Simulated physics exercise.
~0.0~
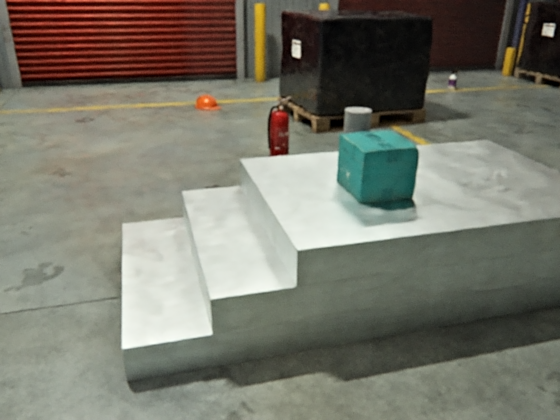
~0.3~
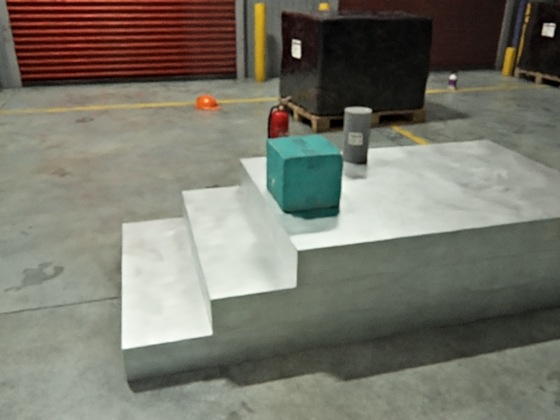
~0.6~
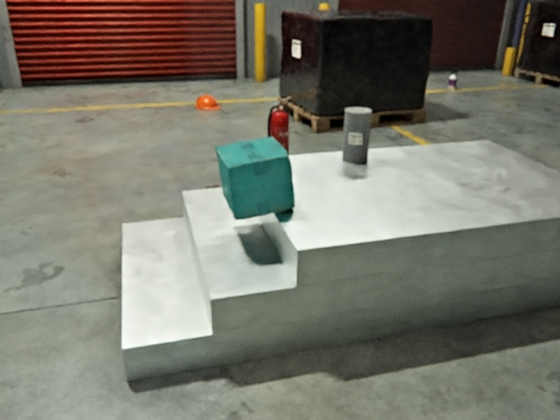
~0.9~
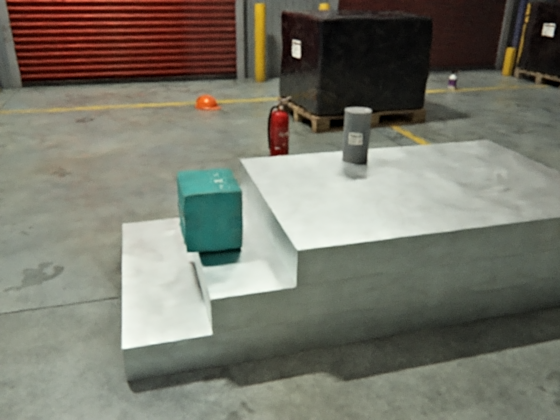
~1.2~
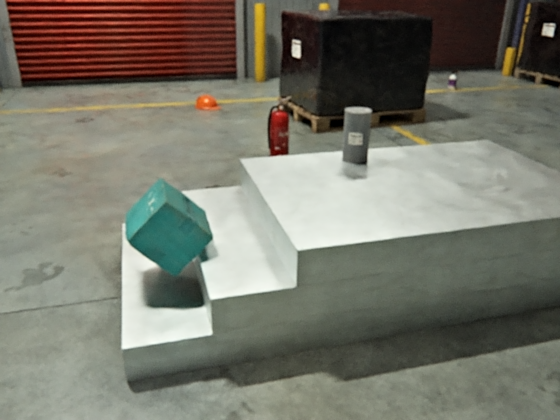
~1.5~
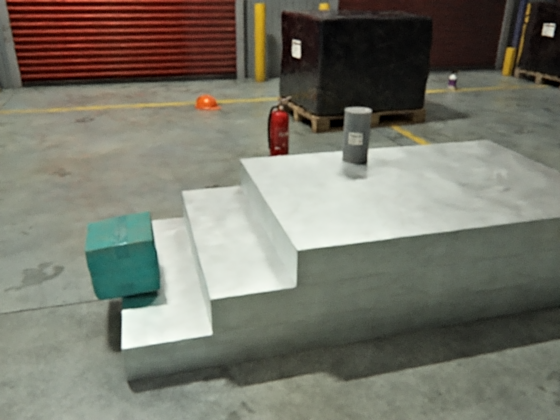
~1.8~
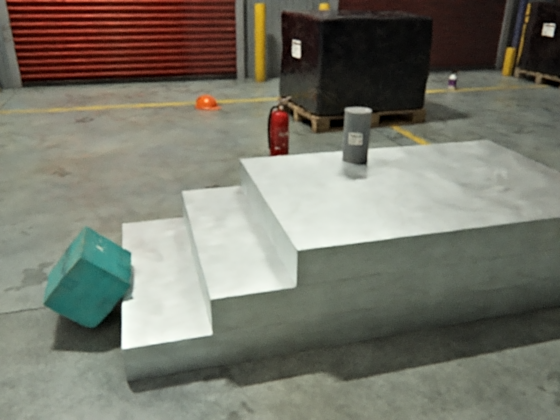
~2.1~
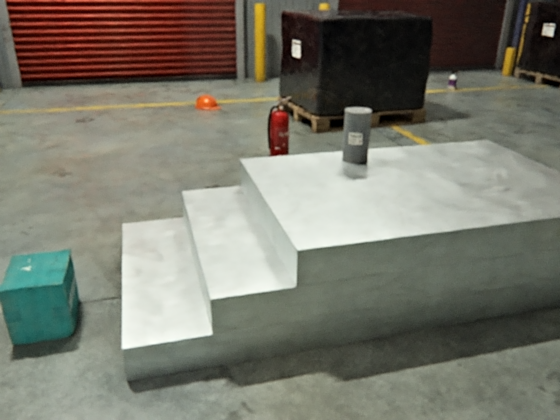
At first, a turquoise box and a grey canister stand on top of a pale stepped platform in a warehouse, the box partly hiding the canister. The box moves left across the top, leaving the canister in full view behind it. It then passes over the edge and drops onto the step below, turning as it goes. Still travelling left, it tips over the next edge and tumbles down past the lowest step. It rolls onto the concrete floor and ends upright to the left of the steps, while the canister remains standing on top.
